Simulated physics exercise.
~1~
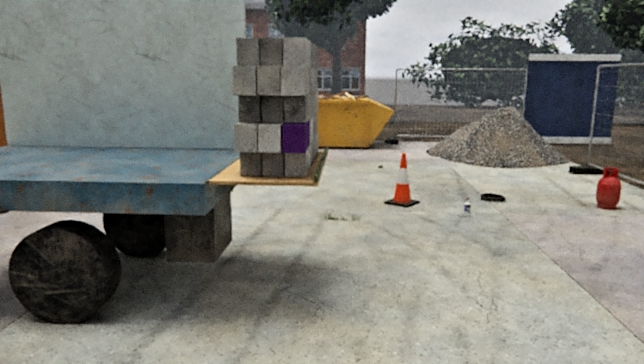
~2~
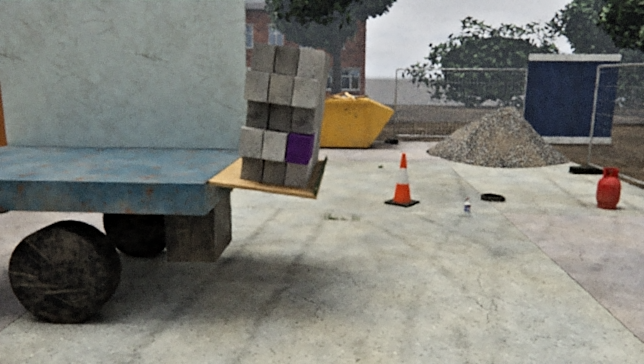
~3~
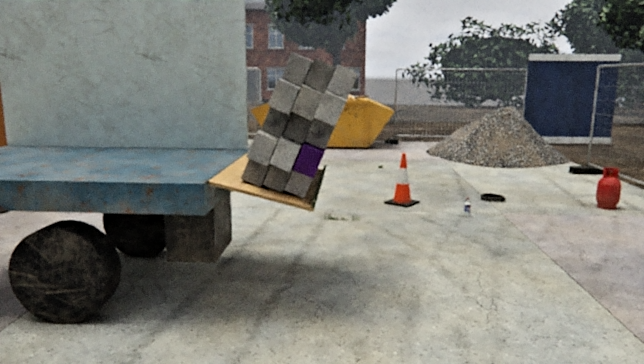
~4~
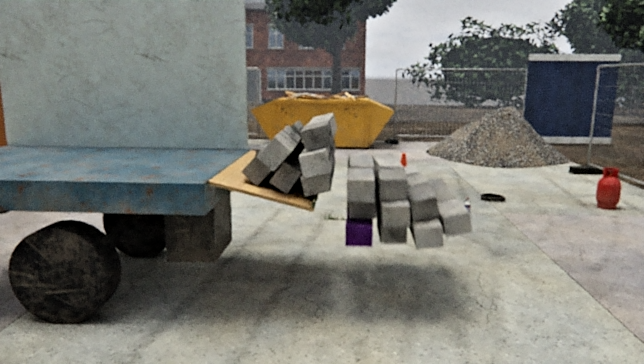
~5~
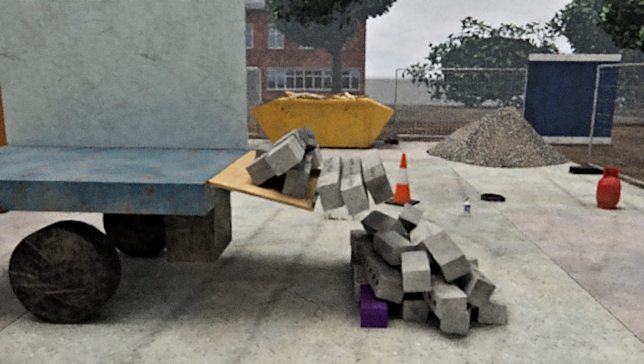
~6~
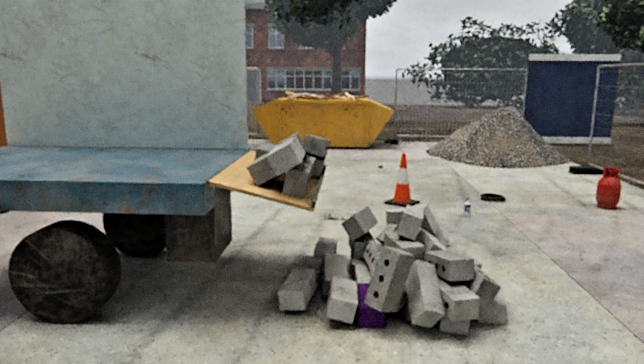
A tall stack of grey concrete blocks, one of them purple, stands on a wooden platform at the right end of a blue lorry bed, seen from the side across a pale concrete yard. Behind are a yellow skip, an orange and white cone, a gravel heap, a dark blue container and a red gas bottle. The platform's outer edge tips down to the right, and the stack leans with it. Most blocks topple off together, the purple one among them, and crash into a heap. A few more tumble after, leaving a small jumble on the tilted platform beside the pile.
